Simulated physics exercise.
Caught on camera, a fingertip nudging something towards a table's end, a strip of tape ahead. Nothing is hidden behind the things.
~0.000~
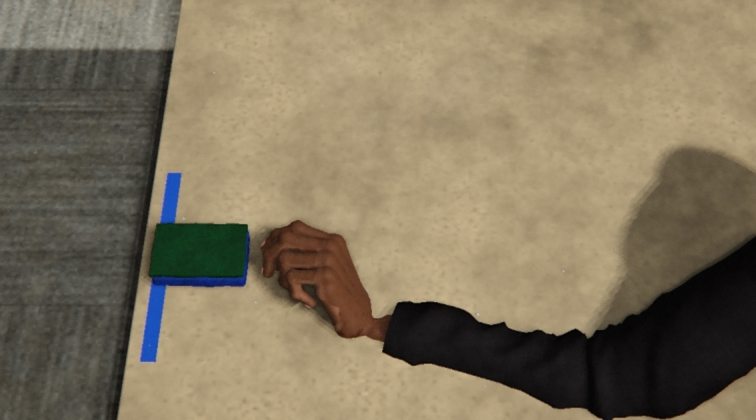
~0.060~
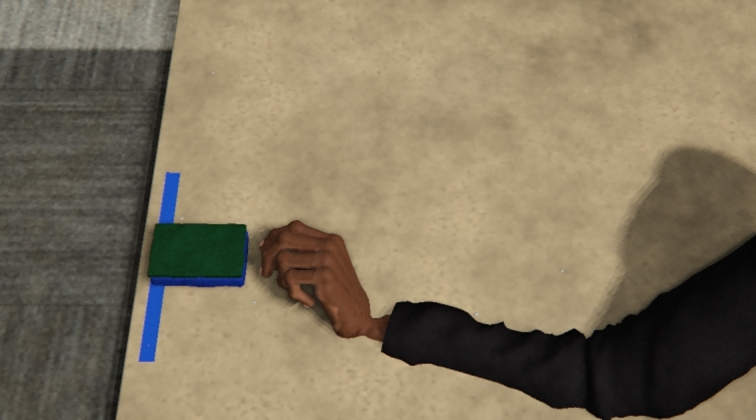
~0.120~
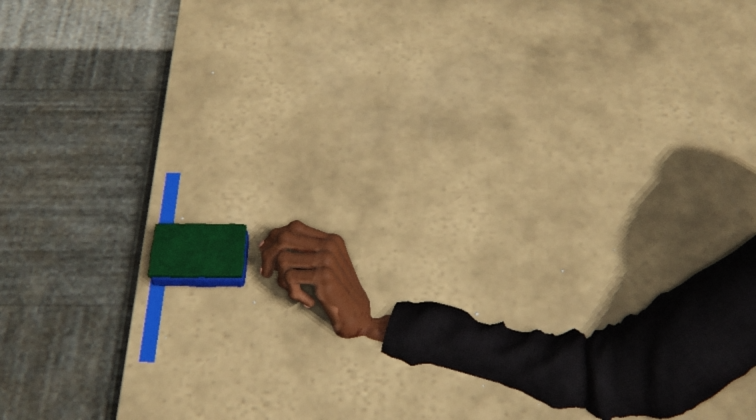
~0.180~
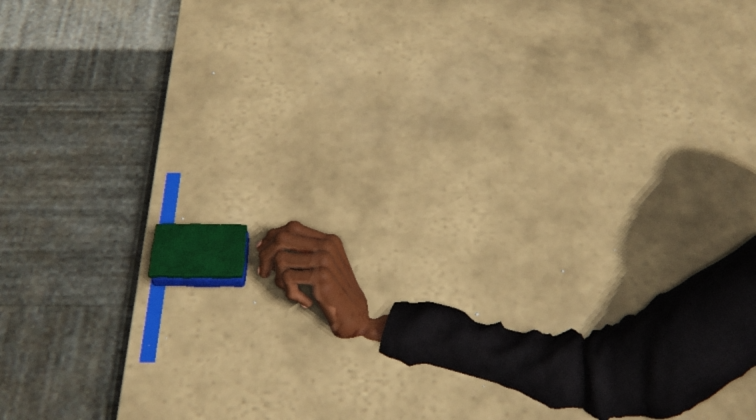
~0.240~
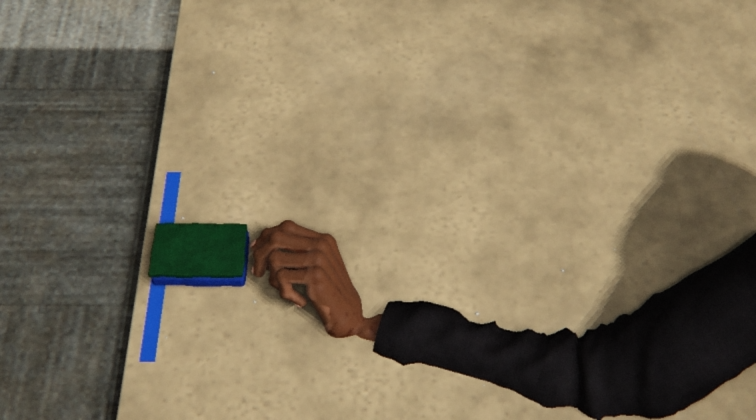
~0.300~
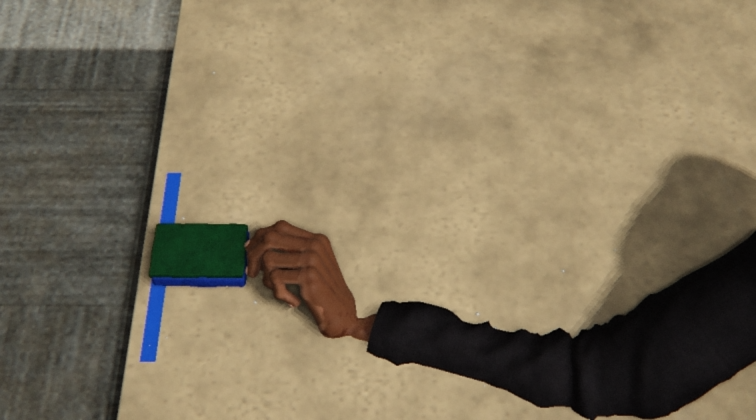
The clip shows a green-topped blue sponge resting over a strip of blue tape near a table's left edge, staying still while a dark-sleeved arm's curled hand moves slightly left until its fingers are at the sponge's right side.
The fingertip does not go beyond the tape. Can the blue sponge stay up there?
The blue sponge drops to the floor.
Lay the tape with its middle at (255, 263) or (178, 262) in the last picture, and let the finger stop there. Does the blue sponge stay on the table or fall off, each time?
Try by try, it stays up; goes over the edge.
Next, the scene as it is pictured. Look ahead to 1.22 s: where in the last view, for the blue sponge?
Around (109, 275).
By 1.22 s, blue sponge tilted by 52° near (109, 275).
By 1.44 s, blue sponge dropping.
When it is over (1.8 s), the blue sponge goes over the edge.
